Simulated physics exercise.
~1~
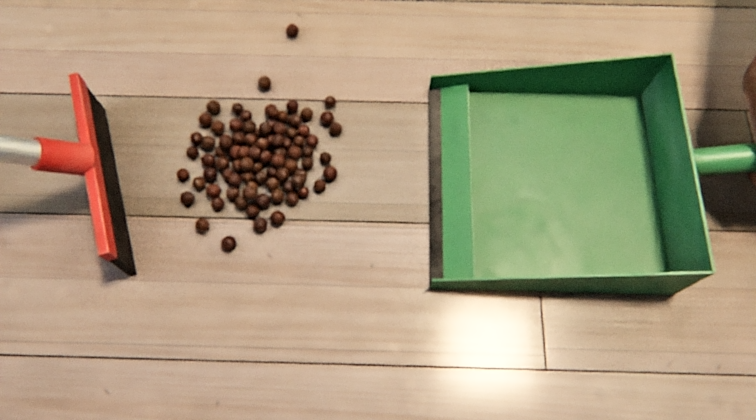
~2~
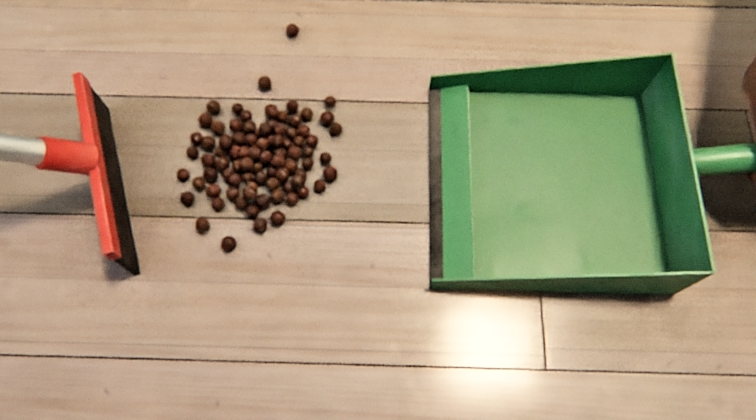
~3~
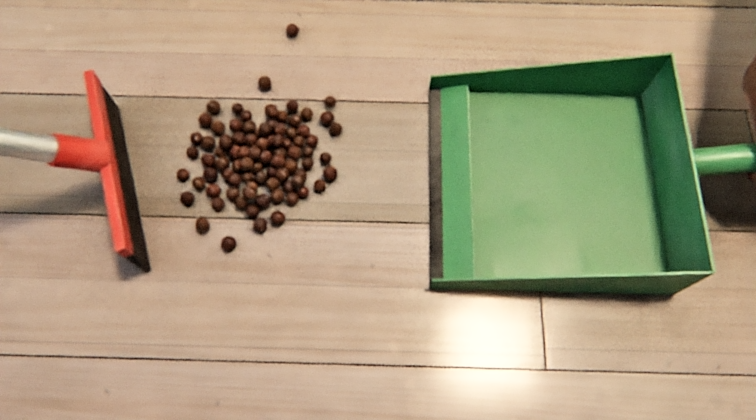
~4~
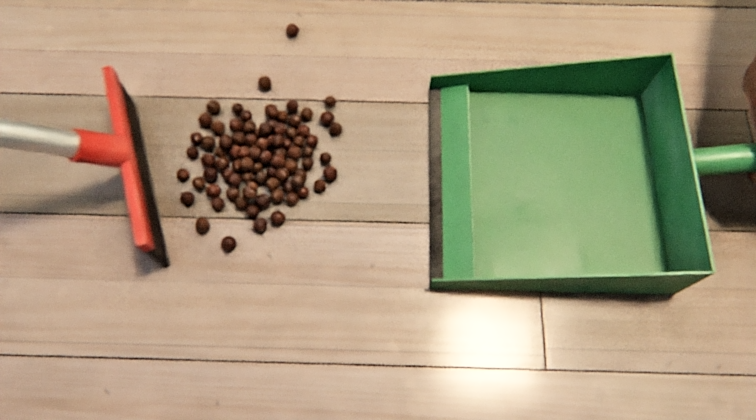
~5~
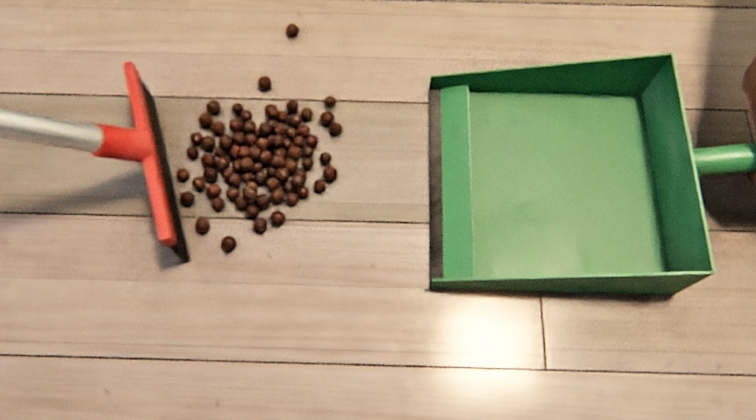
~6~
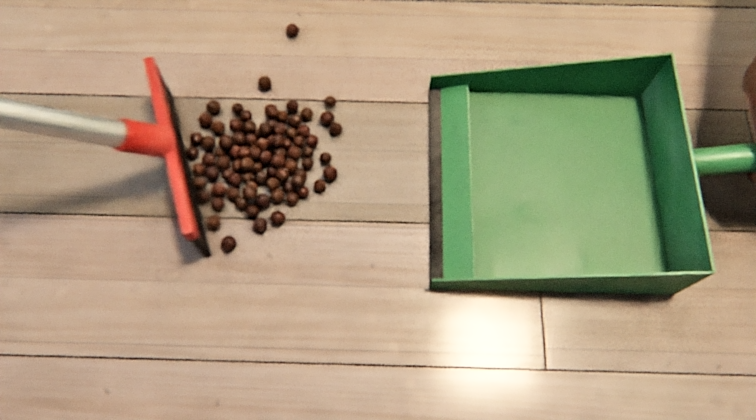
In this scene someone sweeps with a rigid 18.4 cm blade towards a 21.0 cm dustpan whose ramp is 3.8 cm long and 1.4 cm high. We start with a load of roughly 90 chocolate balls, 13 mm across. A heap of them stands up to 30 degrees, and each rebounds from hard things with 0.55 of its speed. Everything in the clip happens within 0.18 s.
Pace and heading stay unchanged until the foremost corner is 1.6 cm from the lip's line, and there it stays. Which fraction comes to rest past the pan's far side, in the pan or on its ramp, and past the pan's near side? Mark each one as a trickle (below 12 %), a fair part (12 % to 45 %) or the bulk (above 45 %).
Past the pan's far side: A fair part; in the pan or on its ramp: A fair part; past the pan's near side: A trickle.
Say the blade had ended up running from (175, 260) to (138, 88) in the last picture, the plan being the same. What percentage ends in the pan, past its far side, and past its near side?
Pan 0 % / far 20 % / near 0 %.
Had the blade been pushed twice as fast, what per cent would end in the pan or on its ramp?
Then near 20 in a hundred.
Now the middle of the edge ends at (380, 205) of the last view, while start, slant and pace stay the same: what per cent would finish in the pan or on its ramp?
That comes to near 5 percent.
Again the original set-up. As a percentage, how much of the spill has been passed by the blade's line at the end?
10 %.
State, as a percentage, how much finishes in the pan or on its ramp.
My estimate is some 15 per cent.
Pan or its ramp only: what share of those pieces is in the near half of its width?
I'd say near 10 per cent.
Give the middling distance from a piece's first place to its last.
16 cm, roughly.
Then, 0.18 s after the last picture, middle of the blade 14 cm from the lip; 0 % over the lip, far side 10 %, near side 0 %.
Then, 0.30 s after the last picture, middle of the blade 8 cm from the lip; 0 % over the lip, far side 25 %, near side 0 %.
Then, 0.56 s after the last picture, middle of the blade 5 cm from the lip; 20 % over the lip, far side 30 %, near side 0 %.
In the end, far side 30 %, pan 15 %, near side 0 %, in front of the lip or behind the blade 50 %.
